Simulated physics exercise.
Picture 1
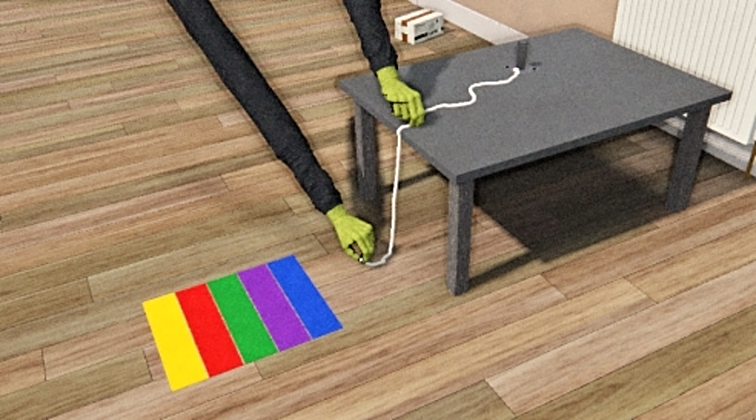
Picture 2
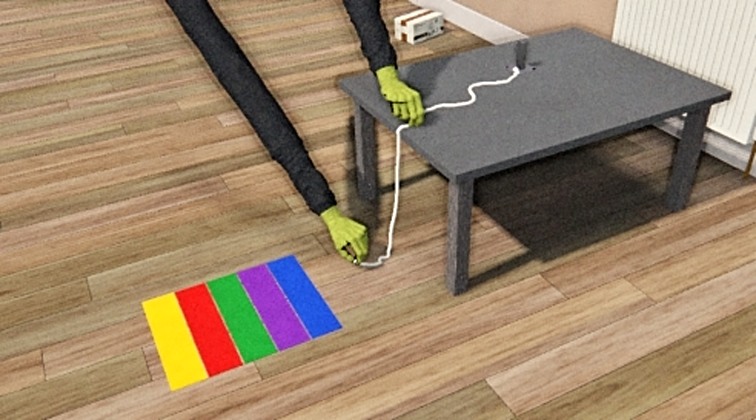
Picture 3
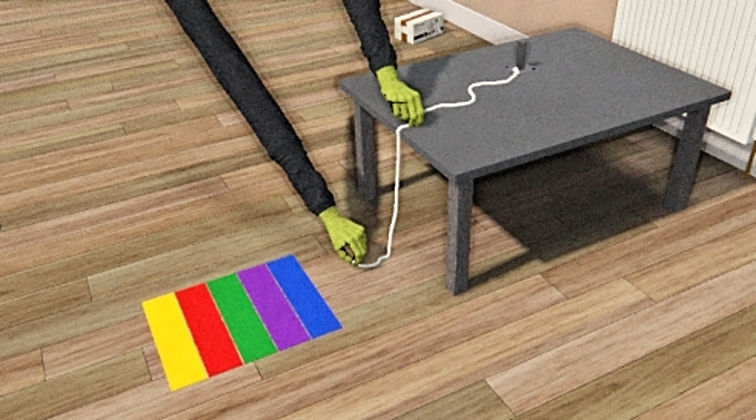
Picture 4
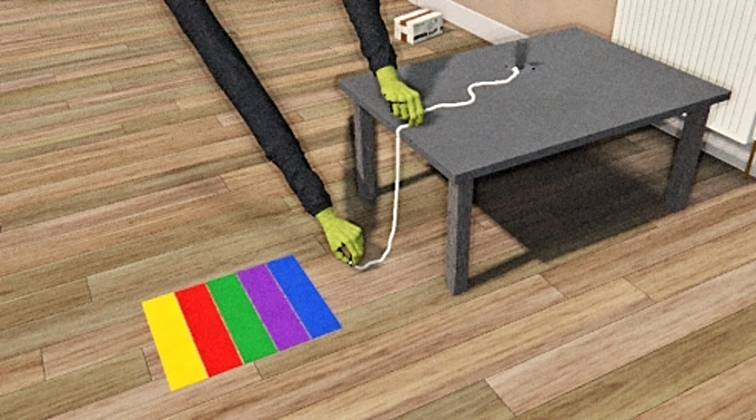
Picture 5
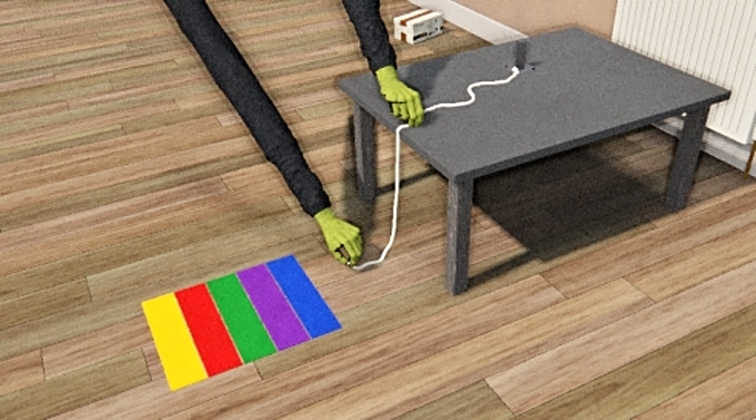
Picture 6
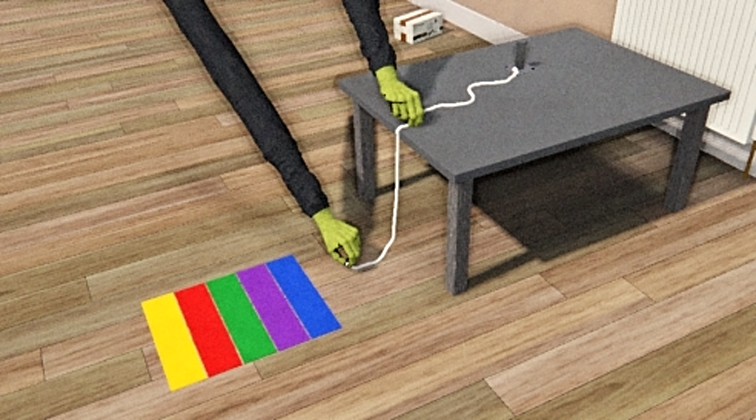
On a wooden floor beside a dark coffee table, one green hand pins a white cord at the table's edge while another holds its hanging end, shifting it very slightly left near five coloured strips; little else moves.
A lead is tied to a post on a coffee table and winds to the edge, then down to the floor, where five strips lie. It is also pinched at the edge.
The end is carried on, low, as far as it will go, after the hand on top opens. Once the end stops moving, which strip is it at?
It is at the green strip.
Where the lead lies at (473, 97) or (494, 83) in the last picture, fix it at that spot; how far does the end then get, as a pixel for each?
First try close to (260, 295), second close to (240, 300).
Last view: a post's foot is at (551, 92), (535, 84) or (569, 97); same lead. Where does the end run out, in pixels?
About (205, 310), then (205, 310), then (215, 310).
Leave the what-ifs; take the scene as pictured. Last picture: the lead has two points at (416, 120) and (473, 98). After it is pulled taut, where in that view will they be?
Roughly at (384, 131), and the other roughly at (445, 100).
A little later, end near (276, 287); over purple.
Next, end near (247, 297); over green.
When it is tight, end near (229, 303); over green. It halts on the green strip.
